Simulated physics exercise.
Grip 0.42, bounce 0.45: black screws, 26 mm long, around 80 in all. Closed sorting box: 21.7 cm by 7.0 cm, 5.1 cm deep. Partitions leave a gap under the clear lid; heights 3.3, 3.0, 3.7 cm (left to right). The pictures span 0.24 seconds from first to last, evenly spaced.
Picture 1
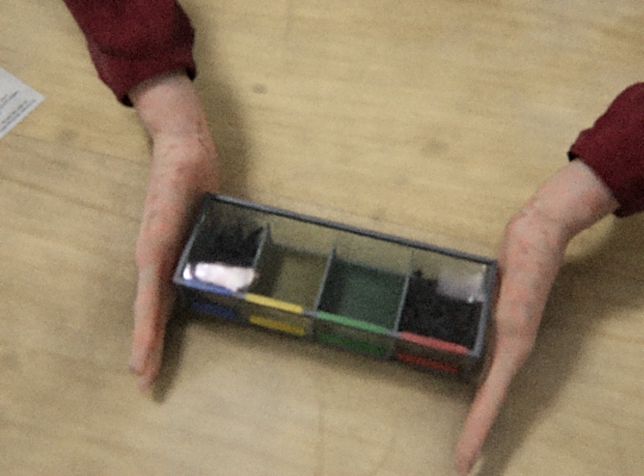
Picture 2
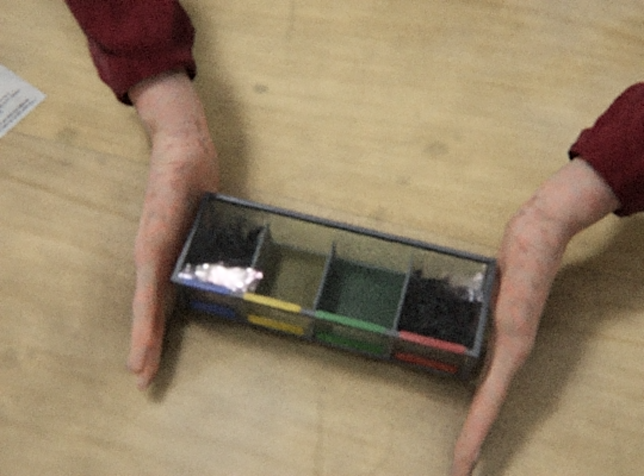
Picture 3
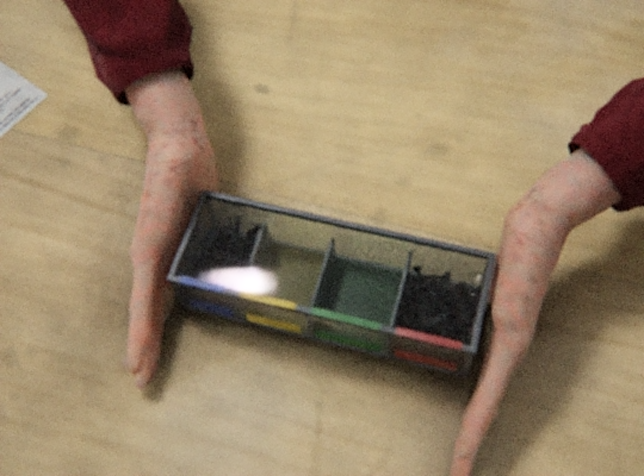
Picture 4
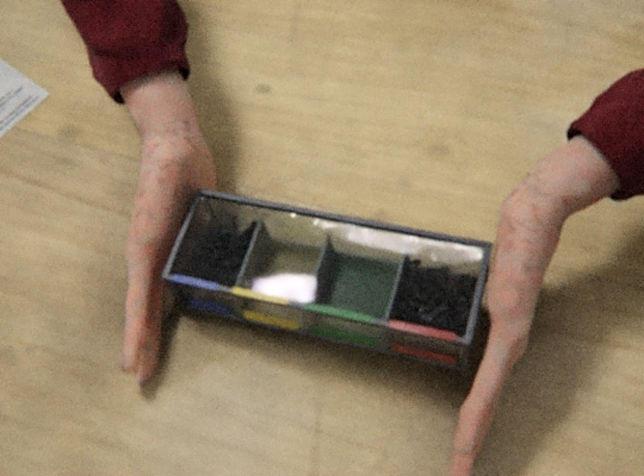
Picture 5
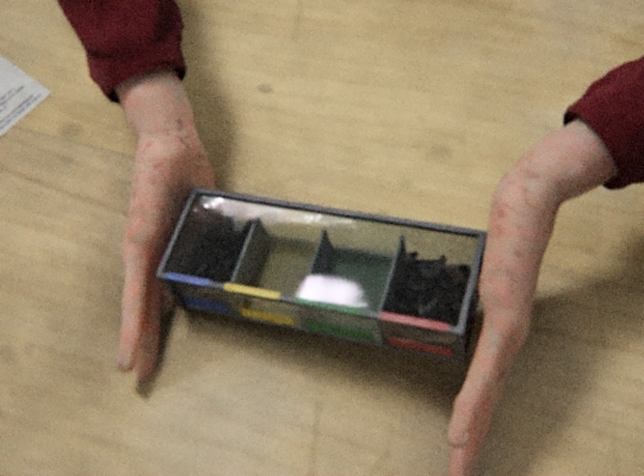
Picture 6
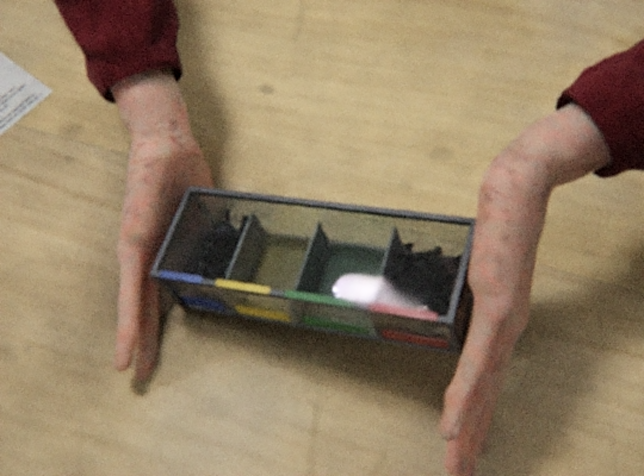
A clear-lidded sorting box sits between two hands in dark red sleeves above a pale wooden tabletop, seen from above by a still camera. Its four compartments are edged blue, yellow, green and red from left to right, with small black pieces heaped in the two end ones. The hands slowly tilt the box and shift it slightly left, while a bright reflection slides rightward across the lid.
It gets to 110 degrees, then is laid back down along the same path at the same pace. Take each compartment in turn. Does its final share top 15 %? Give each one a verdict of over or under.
Outcome: Red: Holds a share past the limit. Blue: Holds a share past the limit. Green: Holds a share within the limit. Yellow: Holds a share within the limit.
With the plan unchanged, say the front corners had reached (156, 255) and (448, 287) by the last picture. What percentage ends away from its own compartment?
My guess is close to 10 per cent.
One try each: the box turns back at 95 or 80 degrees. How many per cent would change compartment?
10 and 10 %.
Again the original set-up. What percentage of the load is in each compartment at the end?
Final shares in percent: Red 50, blue 45, green 5, yellow 0.
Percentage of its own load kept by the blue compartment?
100 per cent, roughly.
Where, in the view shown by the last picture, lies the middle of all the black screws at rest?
Near (403, 324).
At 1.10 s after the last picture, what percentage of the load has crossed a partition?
5 %.
Then, 1.10 s after the last picture, tilt 110 degrees; red 55 %, blue 45 %, green 5 %.
Then, 1.83 s after the last picture, tilt 50 degrees; red 50 %, blue 45 %, green 5 %.
Then, 2.59 s after the last picture, tilt 0 degrees; red 50 %, blue 45 %, green 5 %.
In the end, red 50 %, blue 45 %, green 5 %, yellow 0 %.
